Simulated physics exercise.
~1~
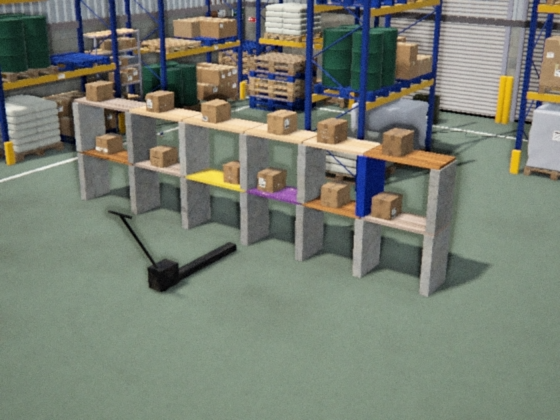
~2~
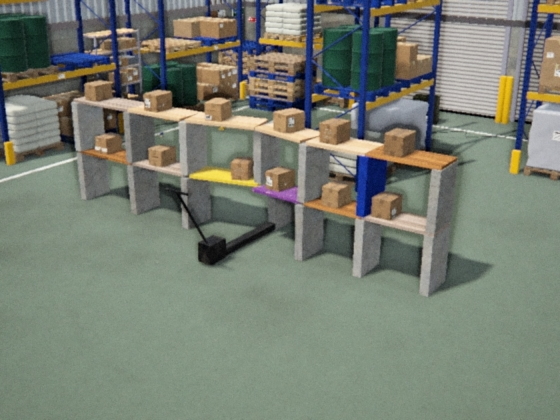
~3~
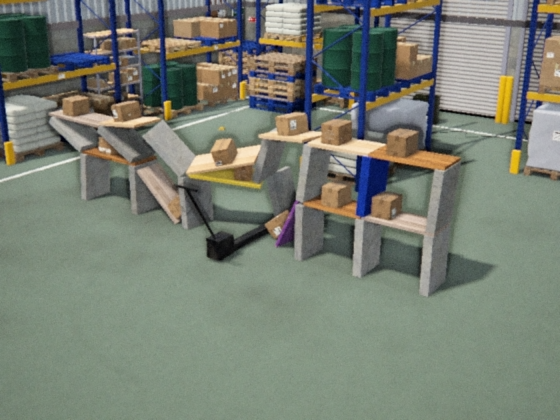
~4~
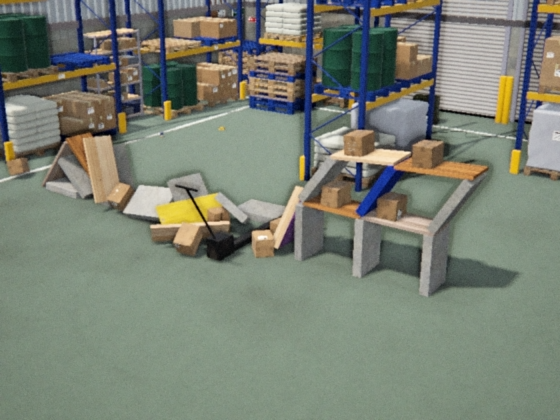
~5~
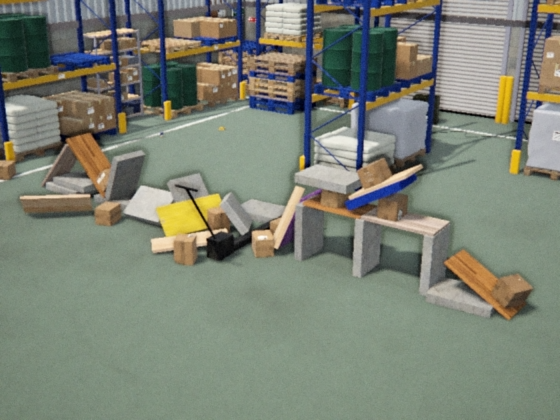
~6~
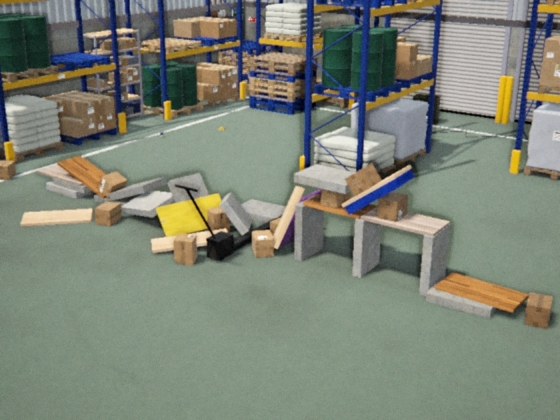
At first, a low two-tier rack of grey blocks and boards stands whole on a green warehouse floor, cardboard boxes on both levels, with a black floor jack in front. The jack slides right and inward to the base of the rack near the middle. The purple board tips steeply and drops, while the blocks and boards to its left lean and give way. The left part collapses into a heap, taking the yellow board down, and the blue upright leans over. Then the right end falls outward. Finally, rubble surrounds the still jack, with only a low section standing right of centre.
